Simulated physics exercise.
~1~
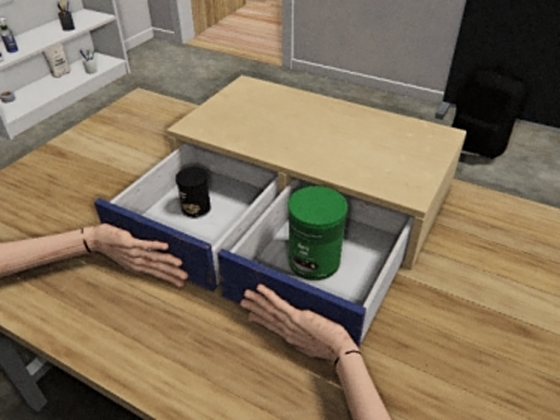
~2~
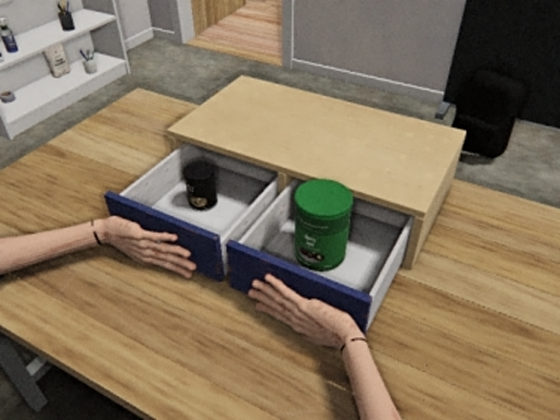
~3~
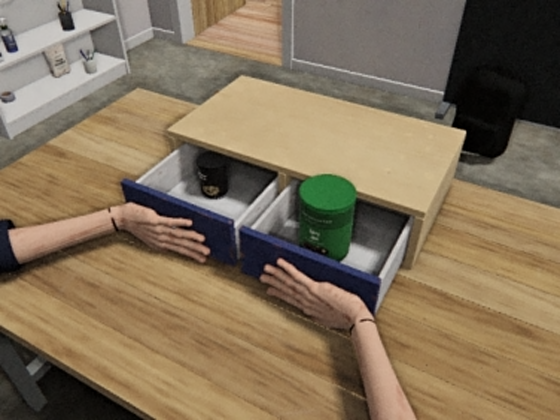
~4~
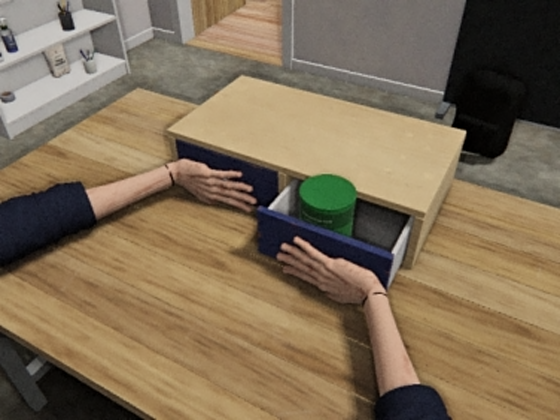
Two blue-fronted drawers, seen from above at an angle, stand open in a pale wooden chest on a wooden table, with a white shelf and a grey wall behind. A small black tin stands in the left drawer and a larger green tub stands in the right one. A hand rests against each front, and both push the drawers inward, carrying the tin and tub along upright. The left drawer slides fully in, hiding the tin. The right drawer moves in part way but stays ajar, with the green tub still showing at the chest's front edge.
